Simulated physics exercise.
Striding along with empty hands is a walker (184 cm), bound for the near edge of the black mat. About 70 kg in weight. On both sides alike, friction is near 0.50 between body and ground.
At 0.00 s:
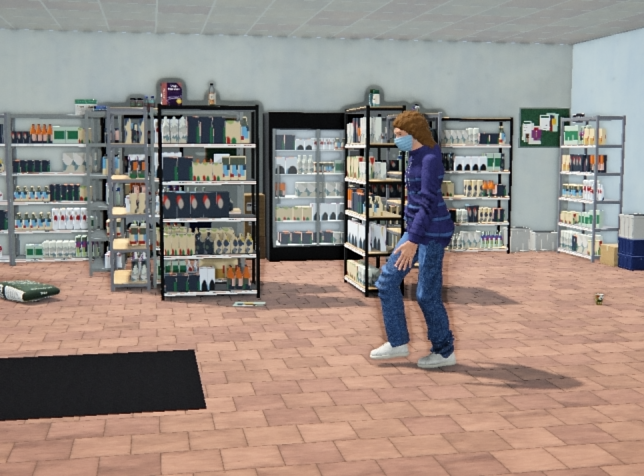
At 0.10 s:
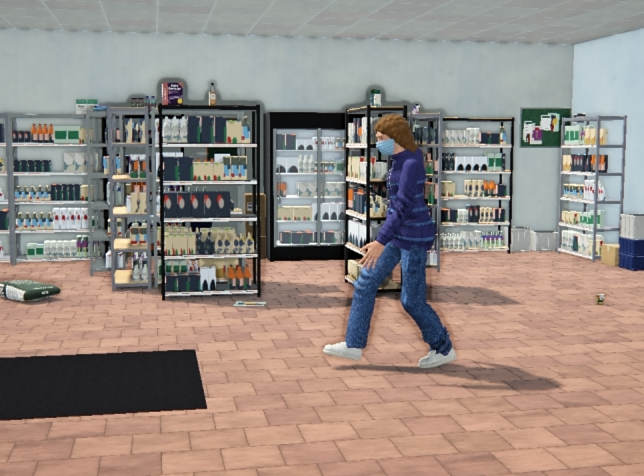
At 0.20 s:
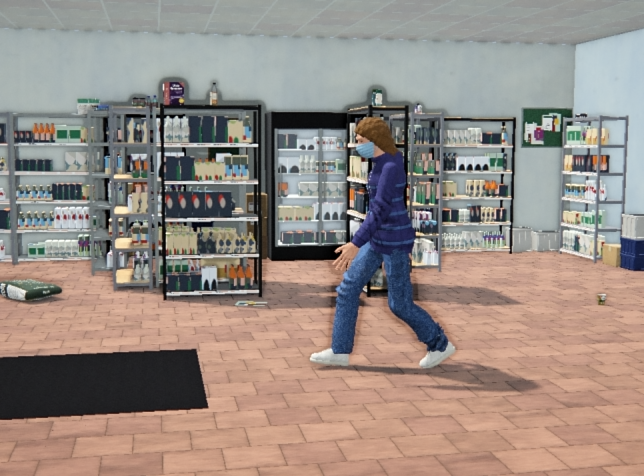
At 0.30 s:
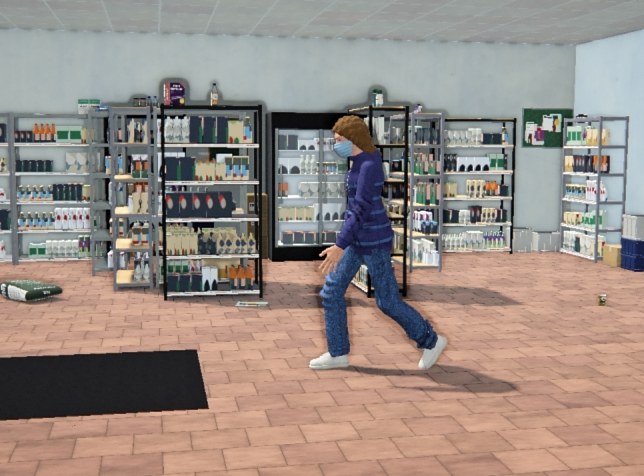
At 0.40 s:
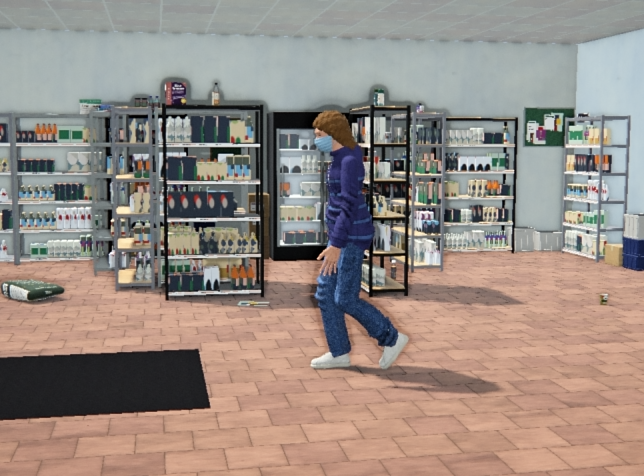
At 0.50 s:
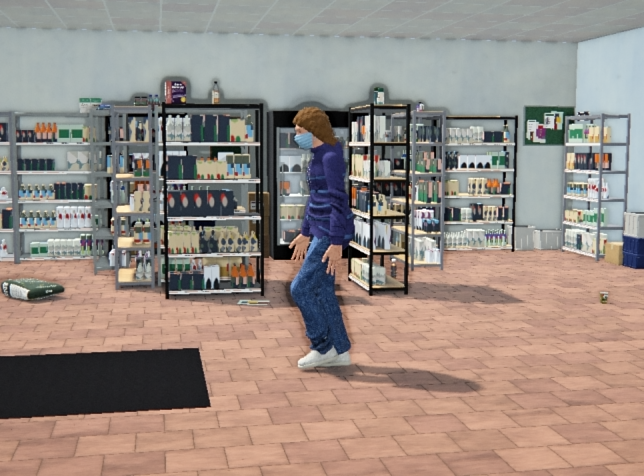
A shop with terracotta-coloured floor tiles and pale walls is seen from across the room at about standing height. Black and grey shelving units filled with bottles and packets line the back around a dark-framed cabinet, with a black mat at lower left and a green board at right. A long-haired person in a purple top, blue jeans and face mask walks leftward, legs striding and empty hands low, while the view stays nearly still.
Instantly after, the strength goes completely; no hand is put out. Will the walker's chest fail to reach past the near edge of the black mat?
No, it gets across.
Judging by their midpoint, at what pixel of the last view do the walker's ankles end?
I'd say somewhere around (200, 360).
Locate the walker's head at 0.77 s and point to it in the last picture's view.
Near pixel (266, 184).
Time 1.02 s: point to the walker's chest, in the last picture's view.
Position at that time, last view: Approx. (223, 286).
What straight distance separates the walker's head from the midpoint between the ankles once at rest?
About 50 cm.
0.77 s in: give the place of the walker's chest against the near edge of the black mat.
Some 50 cm short of it.
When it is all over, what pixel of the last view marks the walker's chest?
End point, final frame: Around (157, 369).
After 0.77 s the walker's chest is 50 cm short of the near edge of the black mat, near (276, 224) in the last picture's view; the walker's hips 51 cm short of the near edge of the black mat.
After 1.02 s the walker's chest is 12 cm short of the near edge of the black mat, near (223, 286) in the last picture's view; the walker's hips 25 cm short of the near edge of the black mat.
After 1.32 s the walker's chest is 27 cm past the near edge of the black mat, near (164, 368) in the last picture's view.
When all is still (3.3 s), walker's head crosses the near edge of the black mat; walker's chest crosses the near edge of the black mat.
